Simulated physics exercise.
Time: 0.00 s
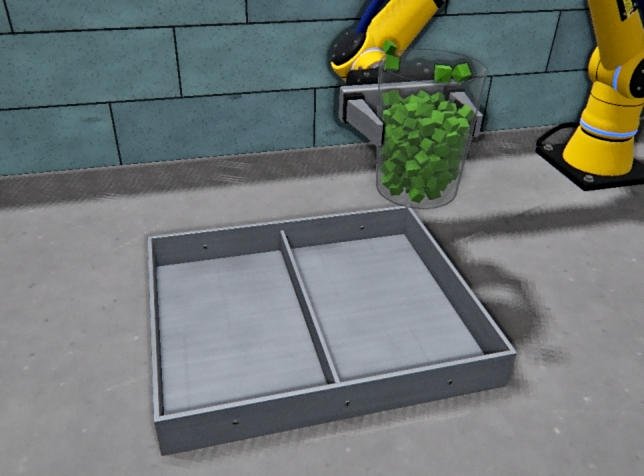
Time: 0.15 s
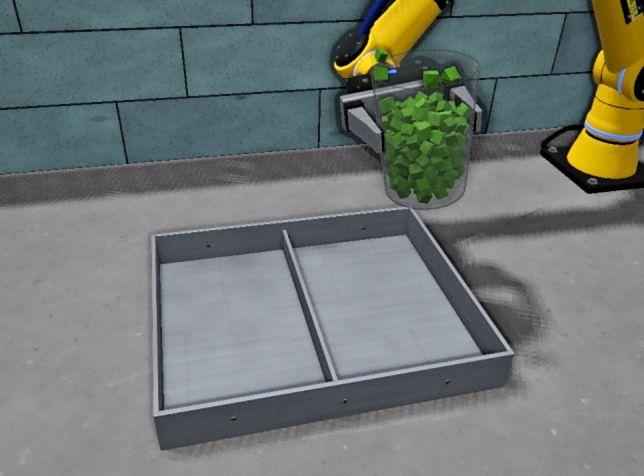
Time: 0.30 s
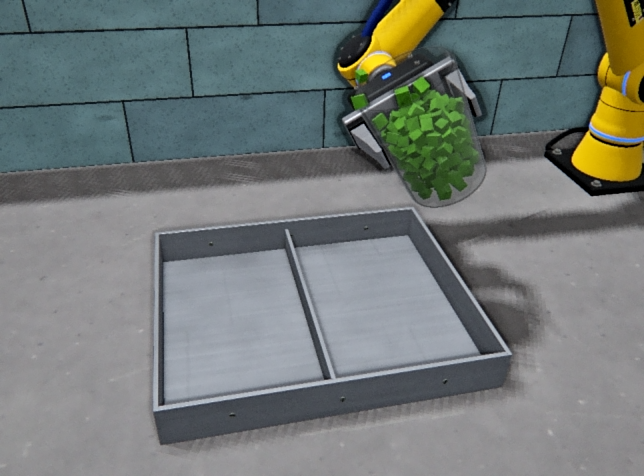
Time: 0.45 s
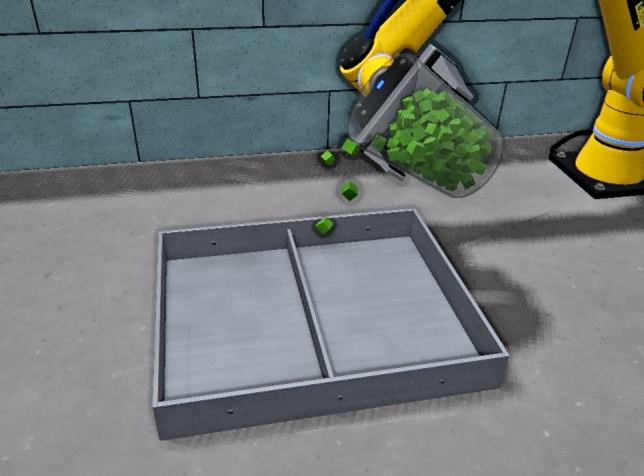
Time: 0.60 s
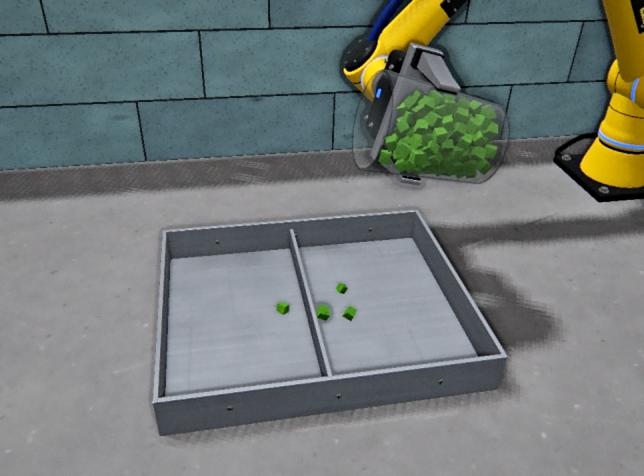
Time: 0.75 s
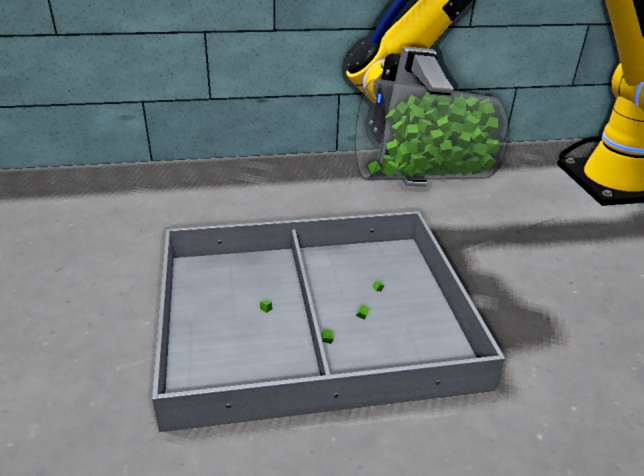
In the video, a yellow robot arm tilts a clear tumbler of green cubes over toward the left until it lies nearly sideways, and four cubes drop into the divided grey tray below, landing on both sides of its divider.
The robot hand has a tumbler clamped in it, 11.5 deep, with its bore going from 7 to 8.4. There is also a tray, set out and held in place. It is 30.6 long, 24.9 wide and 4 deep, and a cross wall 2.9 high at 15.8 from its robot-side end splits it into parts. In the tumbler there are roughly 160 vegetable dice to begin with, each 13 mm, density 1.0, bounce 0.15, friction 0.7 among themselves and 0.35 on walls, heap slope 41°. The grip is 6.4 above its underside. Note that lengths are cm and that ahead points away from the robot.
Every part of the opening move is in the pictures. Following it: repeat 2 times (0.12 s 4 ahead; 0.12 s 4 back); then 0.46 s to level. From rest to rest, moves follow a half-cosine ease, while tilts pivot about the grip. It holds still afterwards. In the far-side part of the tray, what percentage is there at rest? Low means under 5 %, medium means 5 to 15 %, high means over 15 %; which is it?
It is high.
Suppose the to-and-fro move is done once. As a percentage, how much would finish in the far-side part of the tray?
It would come to about 20 %.
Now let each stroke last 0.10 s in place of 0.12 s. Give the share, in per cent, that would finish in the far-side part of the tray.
That gives about 50 percent.
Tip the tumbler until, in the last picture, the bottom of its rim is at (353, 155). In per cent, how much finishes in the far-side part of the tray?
About 10 percent.
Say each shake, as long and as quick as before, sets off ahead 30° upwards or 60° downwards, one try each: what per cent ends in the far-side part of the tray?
50 and 5 %.
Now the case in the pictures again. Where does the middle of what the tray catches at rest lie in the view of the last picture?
(286, 314).
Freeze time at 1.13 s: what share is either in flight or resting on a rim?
Roughly 3 percent.
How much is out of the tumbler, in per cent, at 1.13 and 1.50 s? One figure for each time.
I'd put it near 30 percent first and near 55 percent later.
After 1.13 s, tilted 83° forward, highest piece 22 above the table; 116 in the tumbler, 30 in the far-side part, 14 in the robot-side part, 5 in flight or on a rim.
After 1.50 s, tilted 30° forward, highest piece 24 above the table; 72 in the tumbler, 57 in the far-side part, 36 in the robot-side part.
After 1.89 s, level, highest piece 21 above the table; 72 in the tumbler, 57 in the far-side part, 36 in the robot-side part.
After 2.94 s, level, highest piece 21 above the table; 72 in the tumbler, 57 in the far-side part, 36 in the robot-side part.
At rest, 72 in the tumbler, 57 in the far-side part, 36 in the robot-side part. That is 35 % in the far-side part of the tray.
